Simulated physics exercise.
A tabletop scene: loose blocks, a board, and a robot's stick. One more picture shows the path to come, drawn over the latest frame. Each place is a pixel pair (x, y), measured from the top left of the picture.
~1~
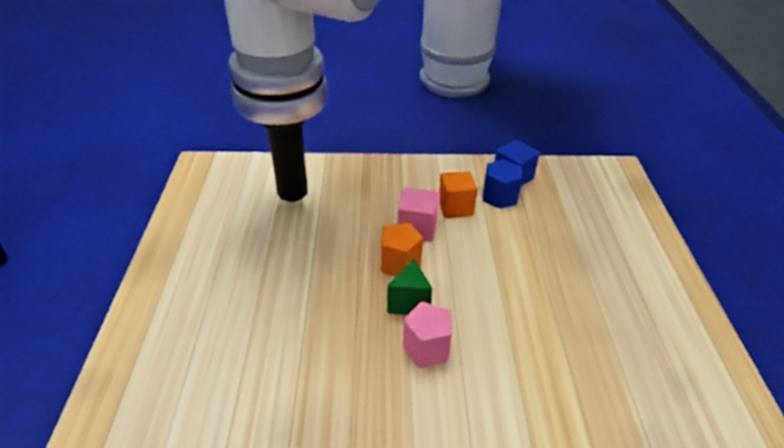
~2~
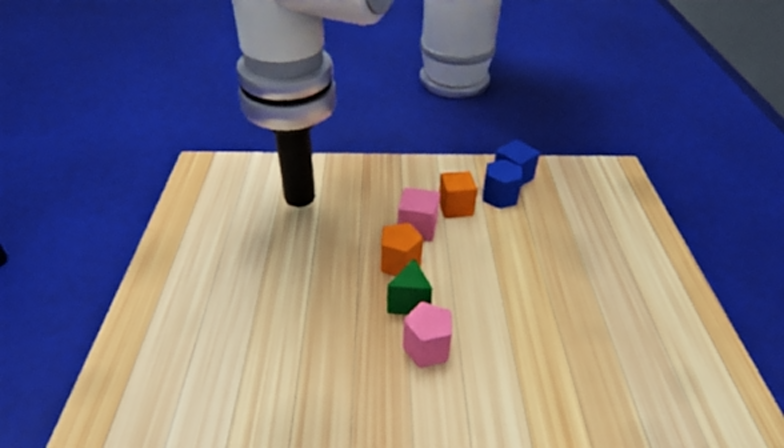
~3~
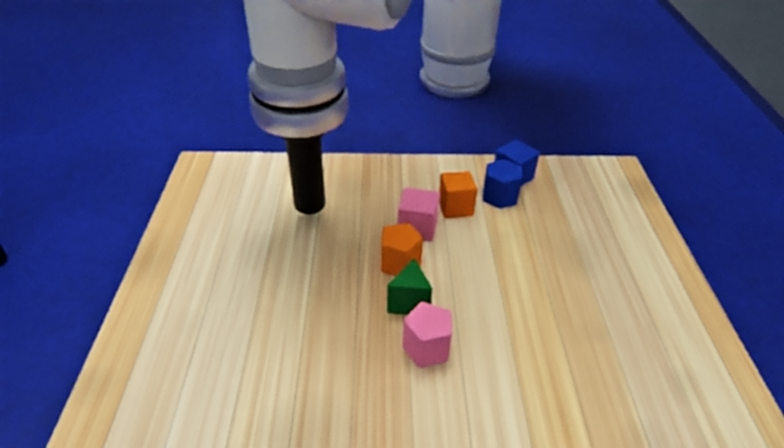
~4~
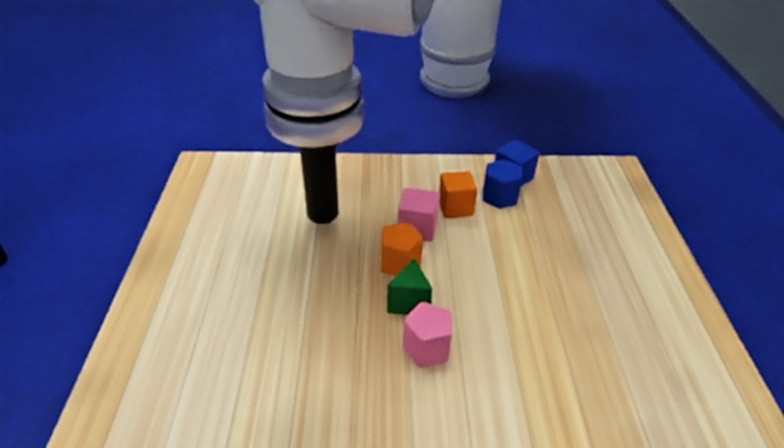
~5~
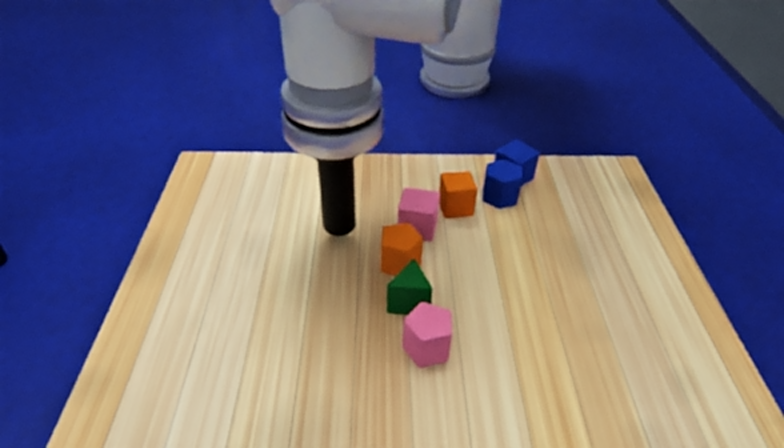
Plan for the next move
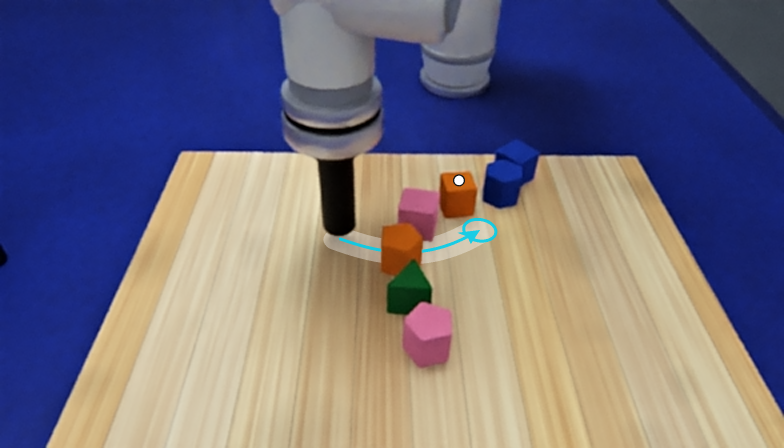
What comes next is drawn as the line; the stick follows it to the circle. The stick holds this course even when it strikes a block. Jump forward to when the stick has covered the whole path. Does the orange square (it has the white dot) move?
Answer: No.
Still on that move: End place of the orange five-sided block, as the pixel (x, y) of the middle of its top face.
The centre of its top will be at (438, 248).
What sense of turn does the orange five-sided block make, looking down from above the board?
It goes clockwise.
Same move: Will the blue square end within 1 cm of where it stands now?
In short: Yes.
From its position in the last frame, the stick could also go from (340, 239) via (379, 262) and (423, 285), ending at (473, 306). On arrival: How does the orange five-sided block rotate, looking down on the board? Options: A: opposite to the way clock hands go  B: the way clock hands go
It's A.
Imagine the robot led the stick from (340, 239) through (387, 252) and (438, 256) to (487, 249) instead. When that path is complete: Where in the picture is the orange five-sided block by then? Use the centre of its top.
The centre of its top will be at (446, 254).
The drawn path runs from (340, 239) over (388, 251) and (439, 248) to (480, 230); the dot is on the orange square.
What follows on the original path. One third of the way, stick at (390, 239); orange five-sided block at (419, 243), turned 20° clockwise.
Two thirds of the way, stick at (442, 235); orange five-sided block at (438, 248), turned 75° clockwise; pink square at (423, 198), turned 20° anticlockwise.
At the end, stick at (482, 218); orange five-sided block at (438, 248), turned 75° clockwise; pink square at (423, 197), turned 25° anticlockwise; orange square not moved; blue square not moved.
